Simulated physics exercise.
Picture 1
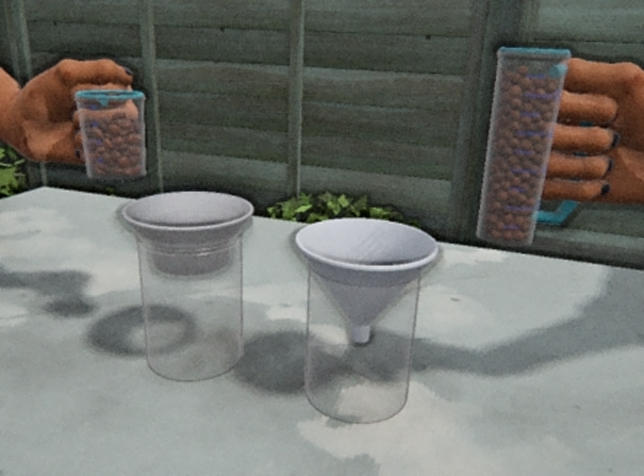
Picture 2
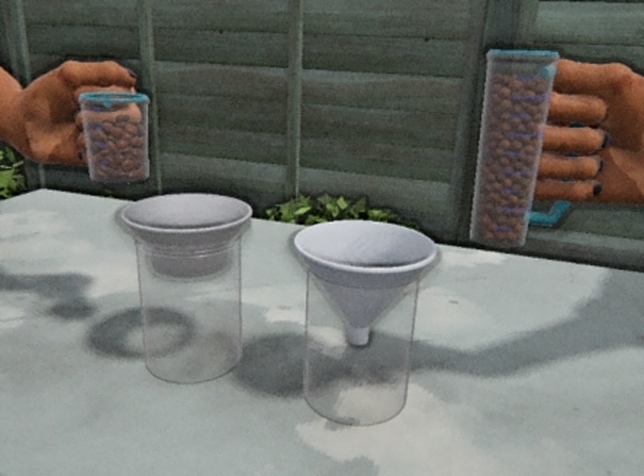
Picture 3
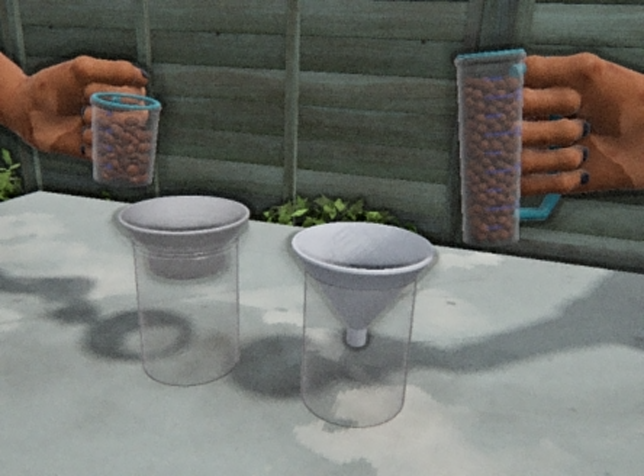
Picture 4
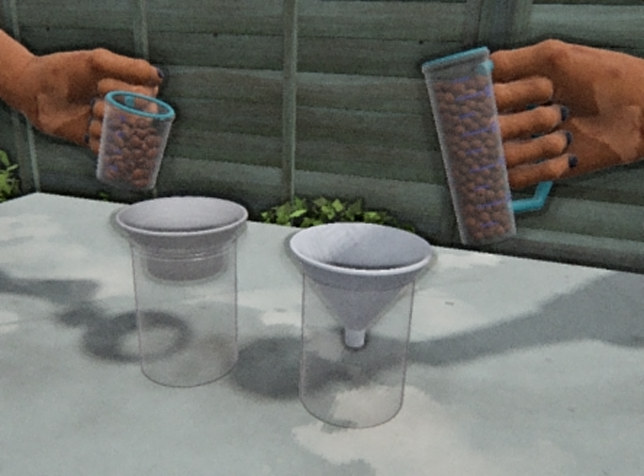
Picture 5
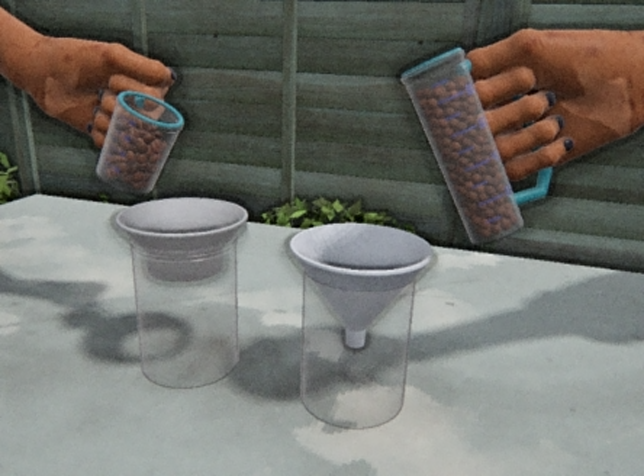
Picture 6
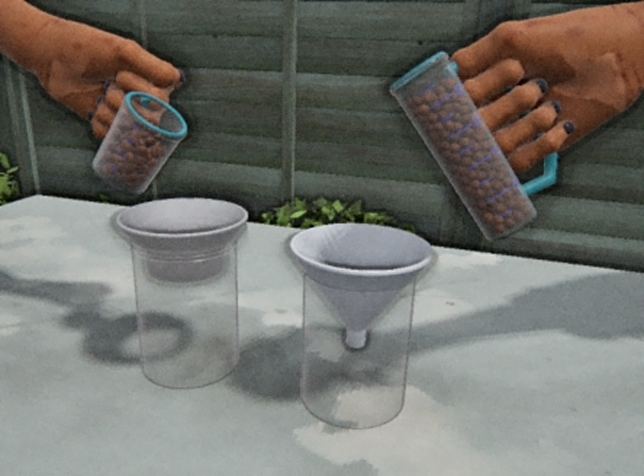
Outdoor table by a green fence, two hands gradually tilting clear cups of small brown pieces near two funnel-topped jars.
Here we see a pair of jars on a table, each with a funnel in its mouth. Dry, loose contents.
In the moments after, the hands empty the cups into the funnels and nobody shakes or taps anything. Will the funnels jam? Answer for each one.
Left funnel: No, it flows; right: Yes, it jams.
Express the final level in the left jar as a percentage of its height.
15 per cent, approximately.
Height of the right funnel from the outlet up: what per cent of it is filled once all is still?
Reading: Around 85 per cent.
Then, 0.59 s on from there, left, the whole lot still in the cup; right, the whole lot still in the cup.
Then, 1.10 s on from there, left, all but a few still in the cup, only a few down in the jar; right, all but a few still in the cup, only a few in or over the funnel.
Then, 1.54 s on from there, left, near a quarter still in the cup, near a quarter in or over the funnel, near half down in the jar; right, near a quarter still in the cup, near two thirds in or over the funnel, only a few down in the jar.
In the end, left, the whole lot down in the jar; right, all but a few stuck in the funnel, only a few down in the jar.
